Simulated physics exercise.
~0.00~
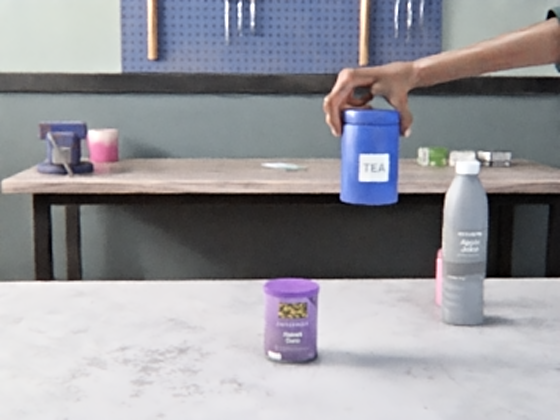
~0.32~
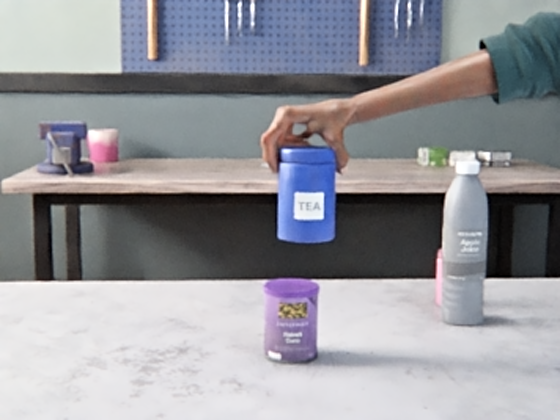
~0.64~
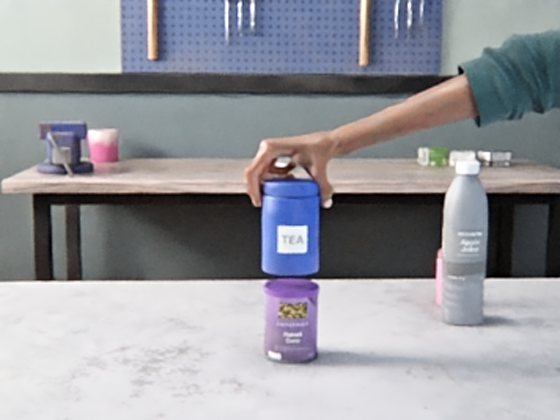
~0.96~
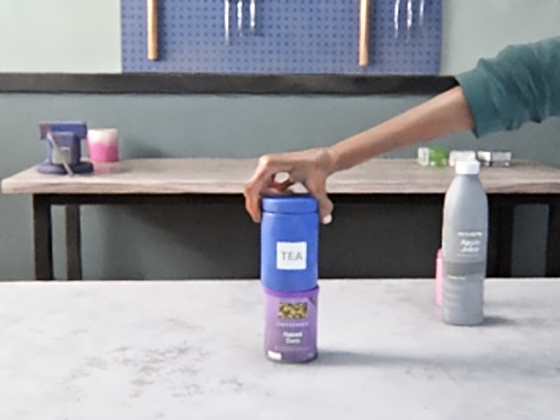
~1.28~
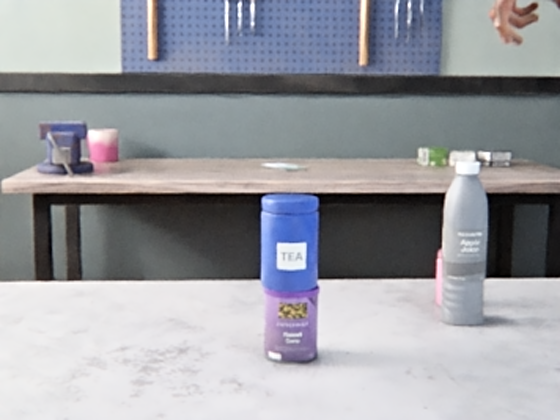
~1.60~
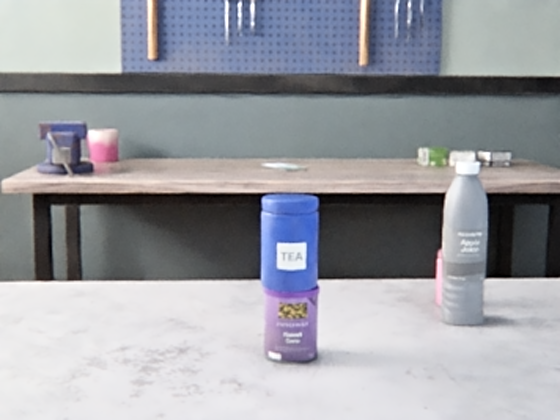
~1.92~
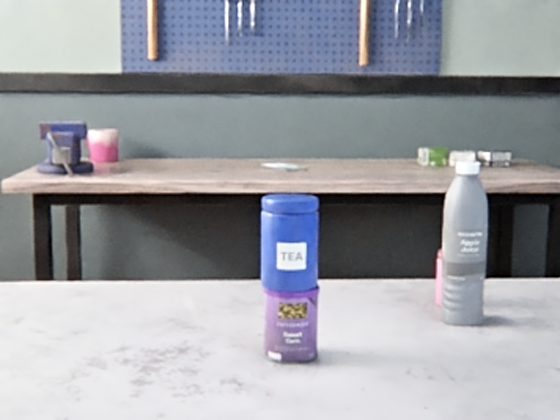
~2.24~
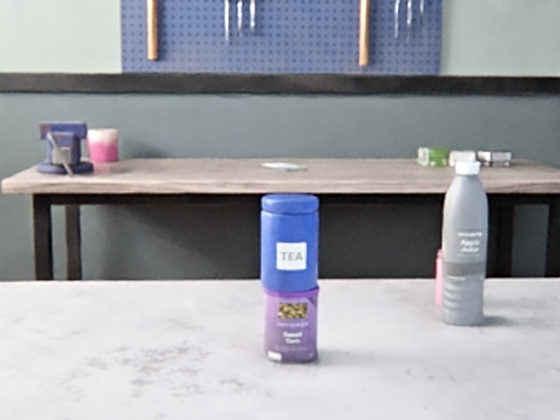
A hand lowers a blue tea jar onto a purple tin, and the stack stays standing.
